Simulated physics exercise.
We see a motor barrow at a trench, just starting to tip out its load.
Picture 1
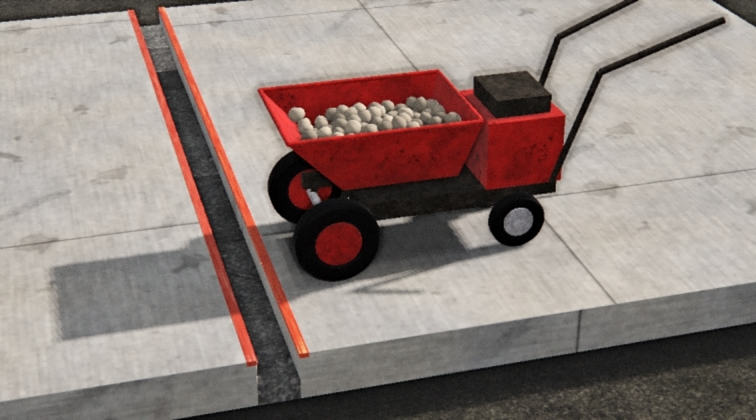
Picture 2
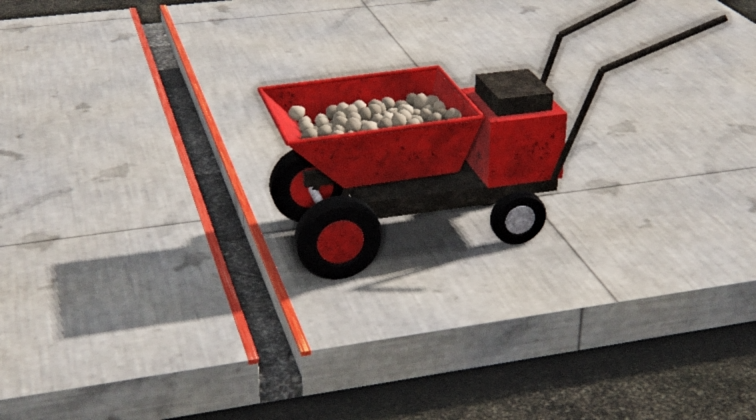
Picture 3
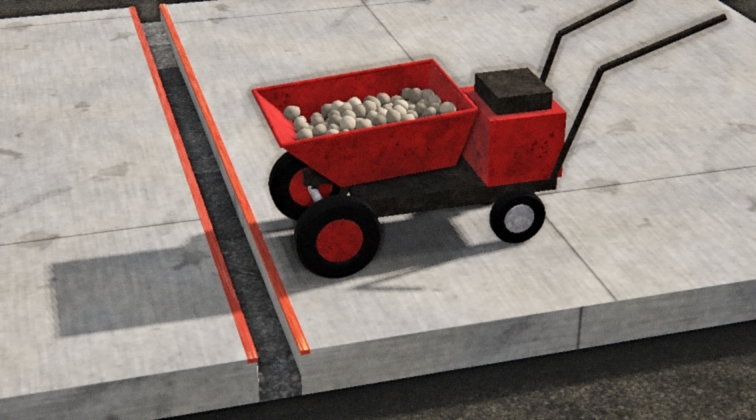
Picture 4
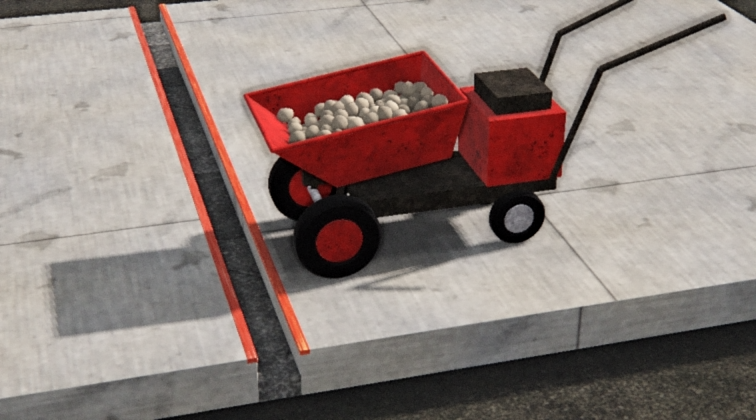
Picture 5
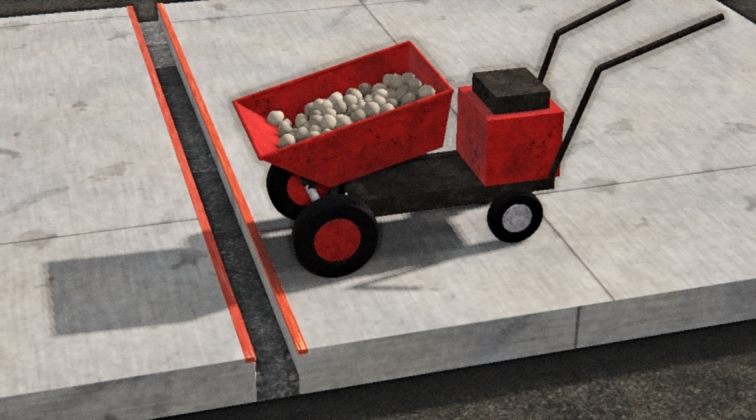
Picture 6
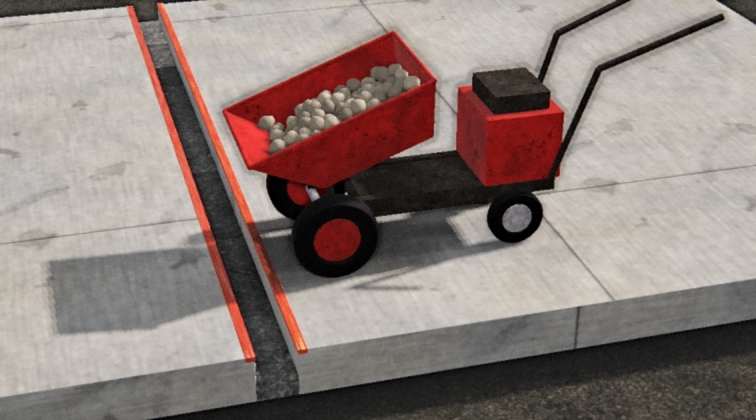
A red motor barrow loaded with pale, rounded stones stood on concrete beside a narrow, orange-edged trench, and its skip gradually tilted forward to the left, the back end rising while the wheels stayed put.
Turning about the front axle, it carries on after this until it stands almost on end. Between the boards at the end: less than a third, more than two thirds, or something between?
Honestly, the trench never gets a third of the load.
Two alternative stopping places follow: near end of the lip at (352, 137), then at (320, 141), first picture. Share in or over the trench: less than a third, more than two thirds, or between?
Try 1, in the middle band; try 2, under a third.
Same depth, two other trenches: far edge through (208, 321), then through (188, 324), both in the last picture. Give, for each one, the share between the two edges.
First try: About 10 %; second try: About 50 %.
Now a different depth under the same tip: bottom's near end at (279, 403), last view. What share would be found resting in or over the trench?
0 per cent, roughly.
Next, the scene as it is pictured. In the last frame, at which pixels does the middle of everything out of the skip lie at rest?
Resting centre, last frame: Roughly (153, 262).
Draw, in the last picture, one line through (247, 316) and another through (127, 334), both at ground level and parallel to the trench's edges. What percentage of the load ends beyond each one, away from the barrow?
Close to 90 per cent, then close to 20 per cent.
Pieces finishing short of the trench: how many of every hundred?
0 %.
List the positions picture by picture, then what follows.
Lip of the skip at (288, 145), level; top of the load at (384, 128), river pebbles; first edge of the trench at (288, 313); far edge at (238, 321), the trench under half as wide as the skip, and about half as deep as wide, in the first picture.
Lip of the skip at (288, 144), tipped barely; top of the load at (389, 120), in the second picture.
Lip of the skip at (282, 146), tipped barely; top of the load at (384, 116), in the third picture.
Lip of the skip at (273, 151), tipped a little; top of the load at (391, 109), in the fourth picture.
Lip of the skip at (261, 158), tipped a little; top of the load at (391, 105), in the fifth picture.
Lip of the skip at (250, 168), tipped clearly; top of the load at (398, 96); first edge of the trench at (286, 310); far edge at (236, 317), in the sixth picture.
Soon, skip tipped steeply; all in the skip.
A while on, skip tipped right over; about two thirds in the skip; about a third beyond it; a stray few falling.
Towards the end, skip tipped right over; a small part in the skip; most beyond it.
Finally, skip tipped right over; a small part in the skip; none in or heaped over the trench; most beyond it.
